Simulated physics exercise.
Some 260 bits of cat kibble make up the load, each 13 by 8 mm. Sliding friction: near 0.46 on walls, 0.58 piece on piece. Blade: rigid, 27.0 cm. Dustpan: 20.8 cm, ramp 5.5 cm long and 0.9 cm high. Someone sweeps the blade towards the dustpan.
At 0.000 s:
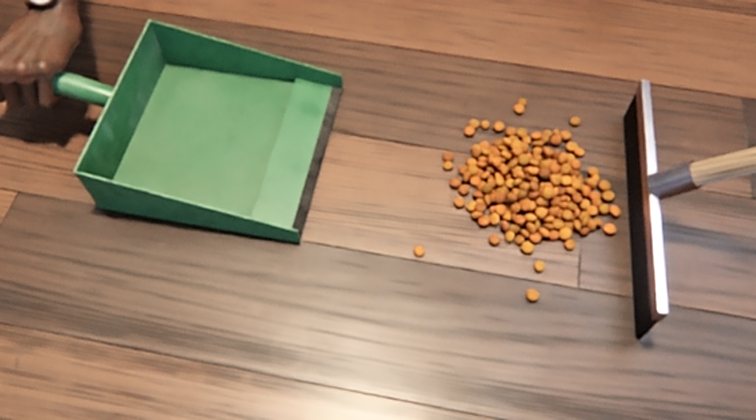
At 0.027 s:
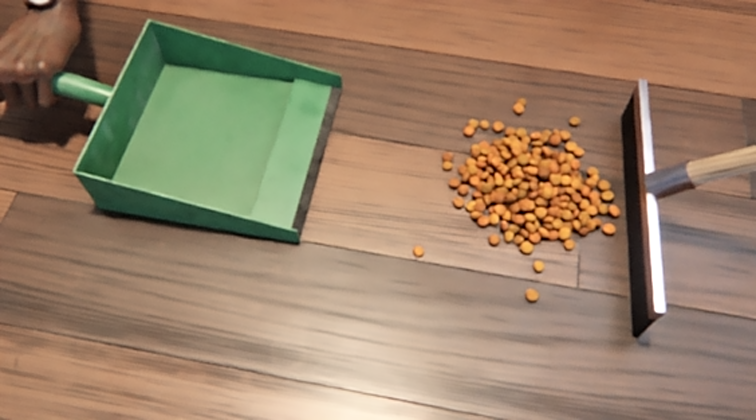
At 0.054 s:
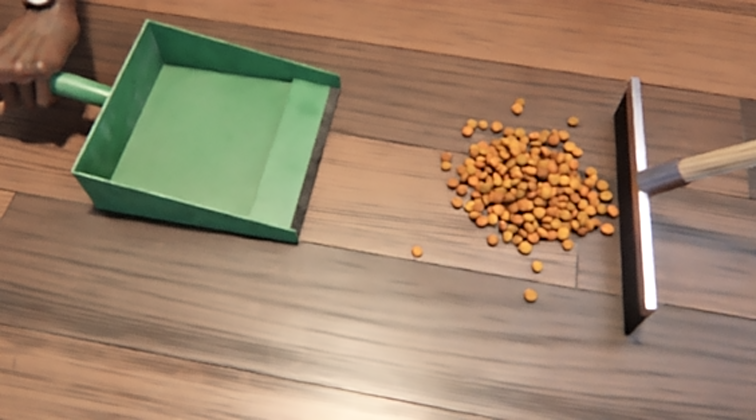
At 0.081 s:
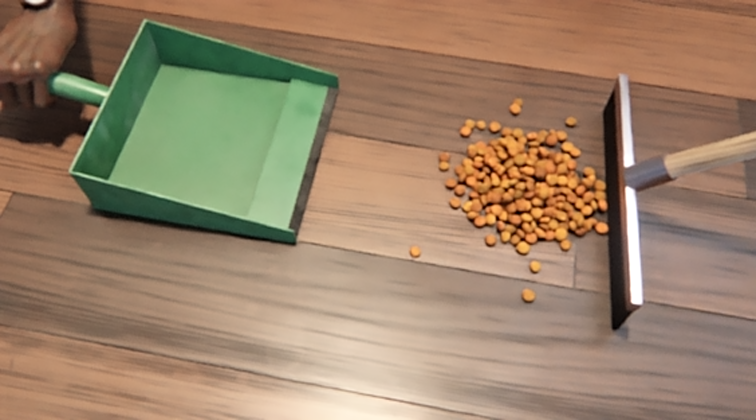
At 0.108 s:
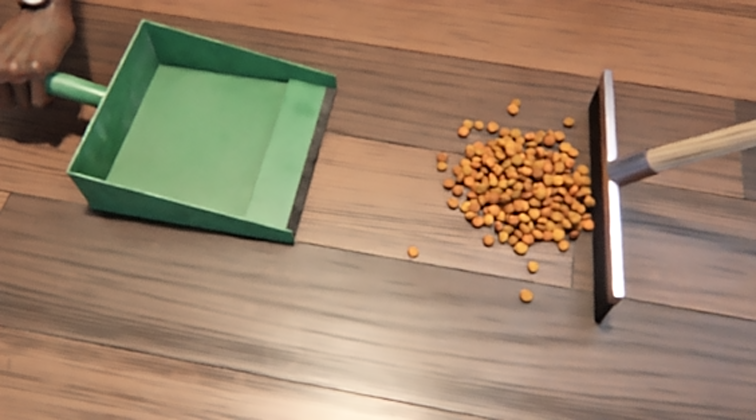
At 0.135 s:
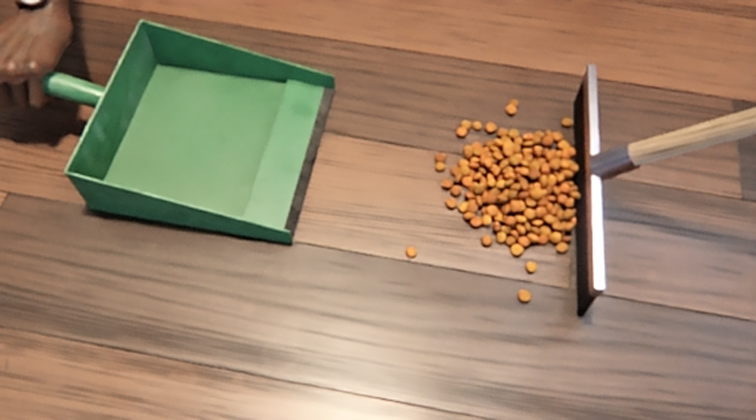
A flat-bladed sweeper with a pale wooden handle slides leftward across a brown plank floor, seen from above at a slight angle. A heap of orange-brown kibble lies just left of the blade, with a few loose bits around it, while a hand grips a green dustpan at left. The blade closes the gap and presses the pile's right edge inward, as the dustpan stays almost still.
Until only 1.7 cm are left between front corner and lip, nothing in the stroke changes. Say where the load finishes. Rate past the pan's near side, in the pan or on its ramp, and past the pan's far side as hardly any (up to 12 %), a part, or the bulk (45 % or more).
Past the pan's near side: Hardly any, in the pan or on its ramp: A part, past the pan's far side: A part.
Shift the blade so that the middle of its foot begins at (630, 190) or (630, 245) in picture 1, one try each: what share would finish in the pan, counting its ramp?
The two tries give some 30 % and some 40 %.
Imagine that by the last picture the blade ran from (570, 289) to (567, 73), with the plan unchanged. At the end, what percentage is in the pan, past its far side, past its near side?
Pan: 55, far side: 15, near side: 5.
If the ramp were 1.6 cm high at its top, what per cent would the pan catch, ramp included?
With that ramp, near 30 per cent.
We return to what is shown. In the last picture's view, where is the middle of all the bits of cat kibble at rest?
When it all comes to rest, the middle is near (320, 123).
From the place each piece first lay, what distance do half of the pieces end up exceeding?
Around 24 centimetres.
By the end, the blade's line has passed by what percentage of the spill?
Estimate: Around 10 %.
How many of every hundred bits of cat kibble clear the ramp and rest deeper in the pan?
Estimate: Close to 5 per cent of the total.
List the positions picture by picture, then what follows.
The first frame shows blade from (658, 314) to (642, 90), moved 0.0 cm, 0 of the pieces shifted so far; middle of the pieces at (532, 180); pan at (211, 143).
The second frame shows blade from (655, 313) to (639, 89), moved 0.2 cm, 0 of the pieces shifted so far; middle of the pieces at (531, 180).
The third frame shows blade from (647, 310) to (632, 87), moved 0.9 cm, 0 of the pieces shifted so far; middle of the pieces at (530, 180).
The fourth frame shows blade from (633, 305) to (620, 84), moved 1.9 cm, 5 of the pieces shifted so far; middle of the pieces at (528, 180).
The fifth frame shows blade from (615, 298) to (605, 79), moved 3.4 cm, 25 of the pieces shifted so far; middle of the pieces at (525, 180).
The sixth frame shows blade from (596, 290) to (589, 75), moved 5.0 cm, 74 of the pieces shifted so far; middle of the pieces at (521, 180); pan at (203, 143). Its pace works out near 0.59 m/s, heading 17 degrees away from the viewer's side.
Then, at 0.37 s, middle of the blade 16 cm from the lip; 0 % over the lip, far side 10 %, near side 0 %.
Then, at 0.53 s, middle of the blade 7 cm from the lip; 0 % over the lip, far side 20 %, near side 5 %.
Then, at 0.81 s, middle of the blade 2 cm from the lip; 35 % over the lip, far side 25 %, near side 5 %.
At rest (1.3 s), near side 5 %, pan 35 %, far side 25 %, in front of the lip or behind the blade 40 %.
